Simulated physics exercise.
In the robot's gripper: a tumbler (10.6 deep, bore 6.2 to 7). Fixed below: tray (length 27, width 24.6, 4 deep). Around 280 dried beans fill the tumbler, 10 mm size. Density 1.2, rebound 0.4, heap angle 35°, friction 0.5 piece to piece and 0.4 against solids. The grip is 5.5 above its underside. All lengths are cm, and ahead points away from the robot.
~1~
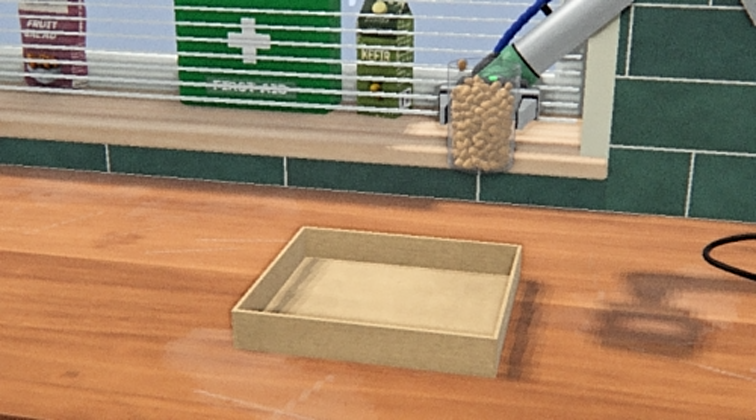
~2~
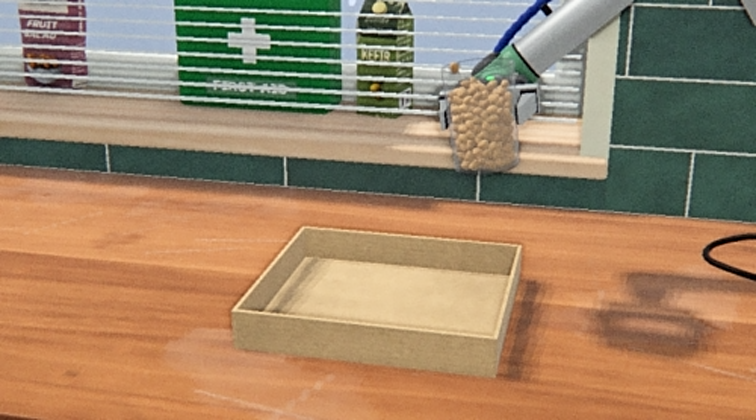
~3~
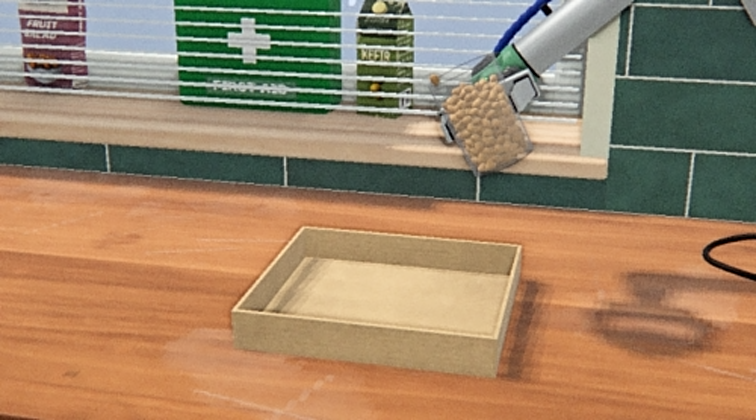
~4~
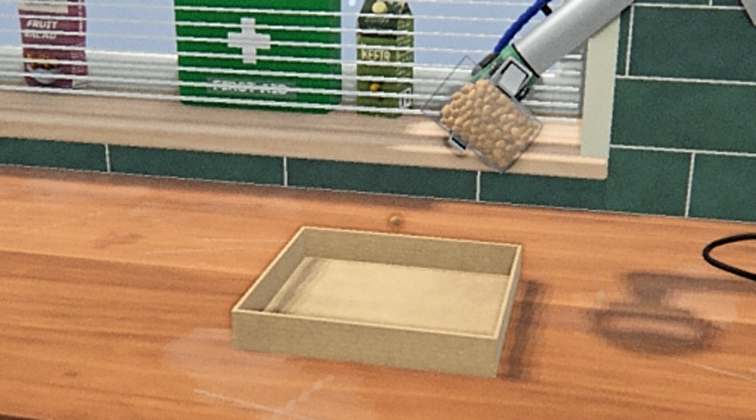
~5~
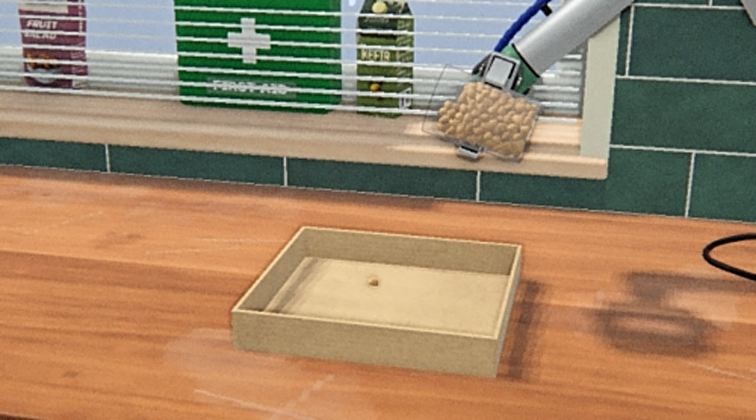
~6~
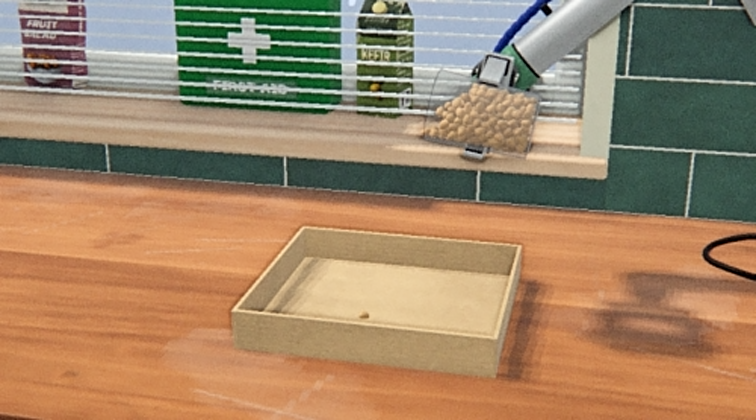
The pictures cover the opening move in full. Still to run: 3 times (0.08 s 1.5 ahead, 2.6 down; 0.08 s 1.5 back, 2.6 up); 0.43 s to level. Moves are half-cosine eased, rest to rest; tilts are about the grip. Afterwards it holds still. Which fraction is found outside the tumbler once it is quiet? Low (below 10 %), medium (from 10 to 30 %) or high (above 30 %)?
A medium share, from 10 to 30 %, ends outside the tumbler.
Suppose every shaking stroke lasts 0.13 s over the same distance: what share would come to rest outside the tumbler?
It would be near 5 per cent.
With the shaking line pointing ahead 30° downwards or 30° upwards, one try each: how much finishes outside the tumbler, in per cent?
Some 30 and 80 per cent.
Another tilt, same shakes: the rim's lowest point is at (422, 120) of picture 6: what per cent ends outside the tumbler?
Some 5 per cent.
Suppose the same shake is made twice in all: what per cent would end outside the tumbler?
In that case some 10 per cent.
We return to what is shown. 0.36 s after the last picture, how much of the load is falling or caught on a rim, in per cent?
About 3 per cent.
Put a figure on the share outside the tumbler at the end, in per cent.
About 20 per cent.
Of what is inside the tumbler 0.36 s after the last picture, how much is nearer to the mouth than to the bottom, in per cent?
About 40 per cent.
Then, 0.36 s after the last picture, tilted 80° forward, highest piece 25 above the table; 260 in the tumbler, 12 in the tray, 9 in flight or on a rim.
Then, 0.73 s after the last picture, tilted 30° forward, highest piece 27 above the table; 230 in the tumbler, 50 in the tray, 1 in flight or on a rim.
Then, 1.11 s after the last picture, level, highest piece 28 above the table; 230 in the tumbler, 50 in the tray, 1 on the table or floor.
Then, 2.16 s after the last picture, level, highest piece 28 above the table; 230 in the tumbler, 50 in the tray, 1 on the table or floor.
Final count, 230 in the tumbler, 50 in the tray, 1 on the table or floor. That is 18 % outside the tumbler.
